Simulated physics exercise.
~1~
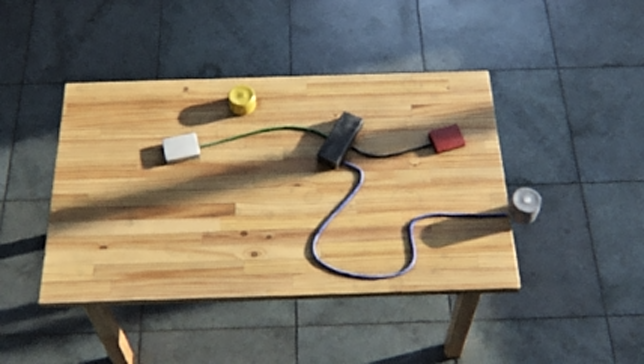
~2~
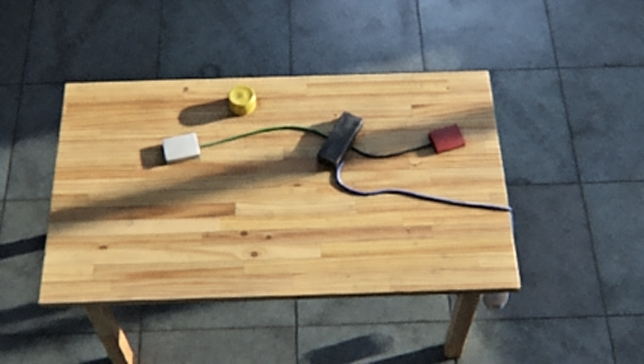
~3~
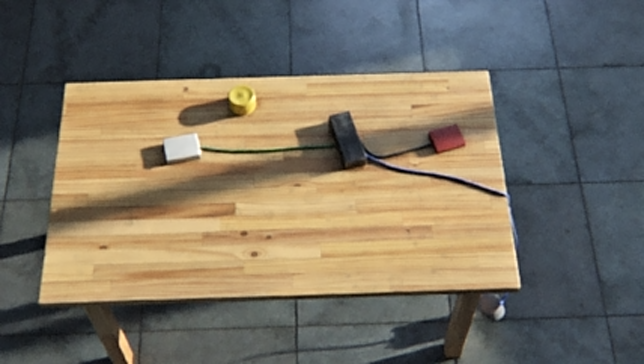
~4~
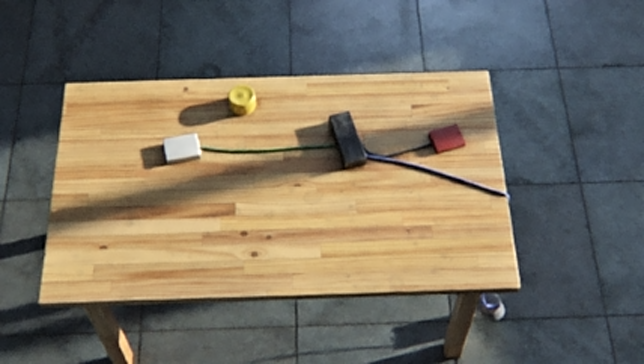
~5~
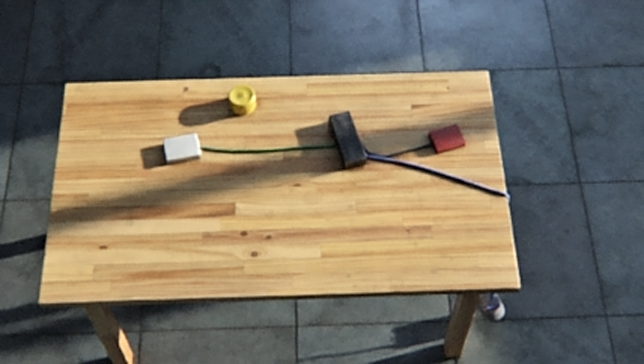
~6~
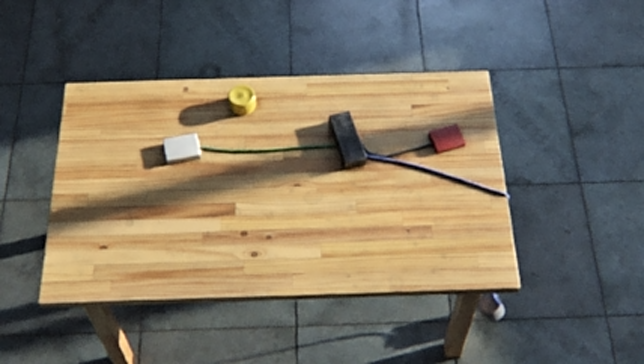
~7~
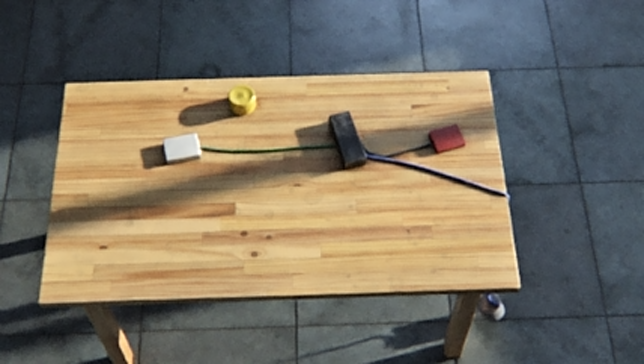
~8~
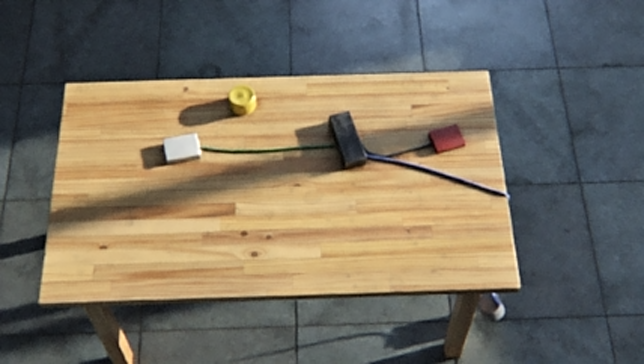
A wooden table stands on a dark tiled floor, seen from above at an angle. A black strip lies right of the middle, joined by cables to a white phone on the left and a red drive on the right, with a yellow tub near the back edge. A blue cable winds from the strip to a grey speaker at the right edge. The speaker drops off, pulling the cable nearly straight, and the strip turns and shifts slightly. The speaker ends low beside the front right leg, while the phone, tub and drive stay put.
